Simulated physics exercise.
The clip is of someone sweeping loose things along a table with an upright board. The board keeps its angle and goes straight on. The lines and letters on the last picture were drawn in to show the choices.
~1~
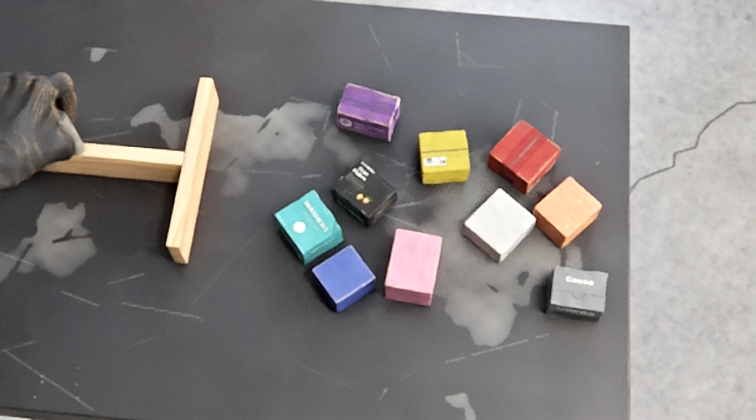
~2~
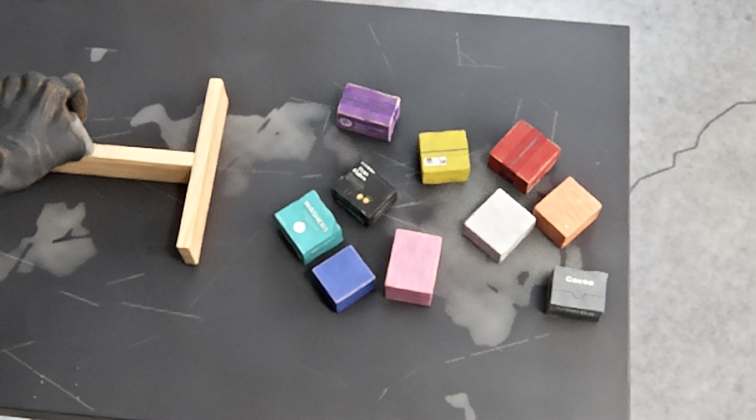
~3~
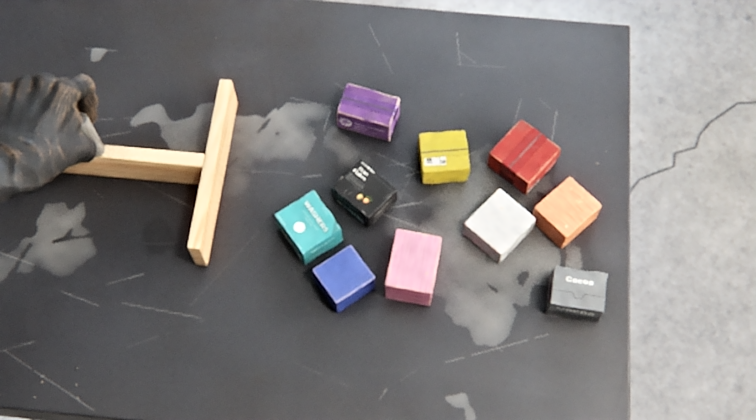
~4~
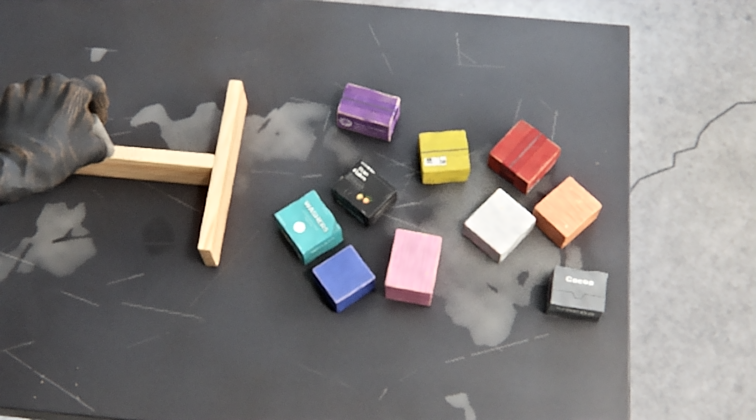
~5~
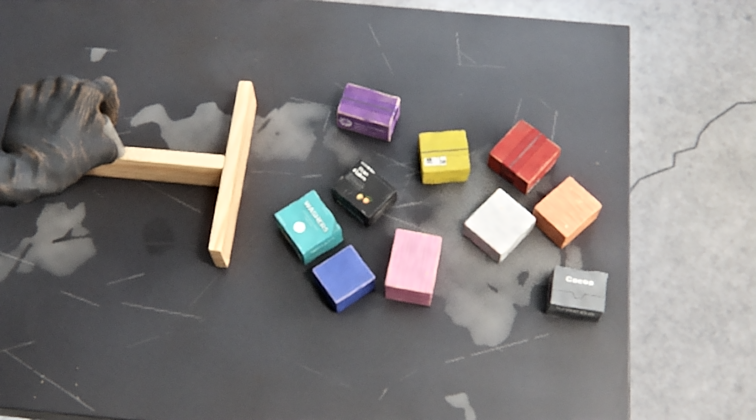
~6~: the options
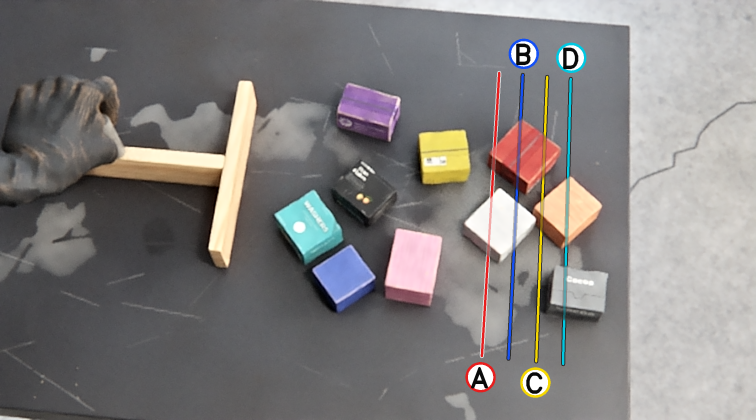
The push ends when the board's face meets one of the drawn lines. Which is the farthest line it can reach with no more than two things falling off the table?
Up to line C.
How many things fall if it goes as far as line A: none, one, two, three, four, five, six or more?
By then, none.
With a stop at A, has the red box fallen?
By then, no.
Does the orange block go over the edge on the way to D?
Yes.
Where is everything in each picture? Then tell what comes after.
The first frame shows purple box (369, 112); turquoise box (310, 228); pink block (414, 268).
The second frame shows board (200, 160); orange block (566, 212).
The third frame shows board (211, 161); black packet (365, 194).
The fourth frame shows board (221, 162); white block (499, 226).
The fifth frame shows board (231, 162); yellow box (443, 157); purple box (369, 112); turquoise box (310, 228).
On the marked copy, A at (491, 206); B at (516, 208); C at (542, 210); D at (567, 212).
Following C. Soon after the start, board (343, 172); blue block (362, 290); purple box (388, 110).
Later, board (455, 182); orange block (587, 204); white block (533, 231).
In the end, board (542, 190); orange block over the edge; grey packet over the edge; two fallen.
As for the rest, A is within the limit but short; B is within the limit but short; D drops four.
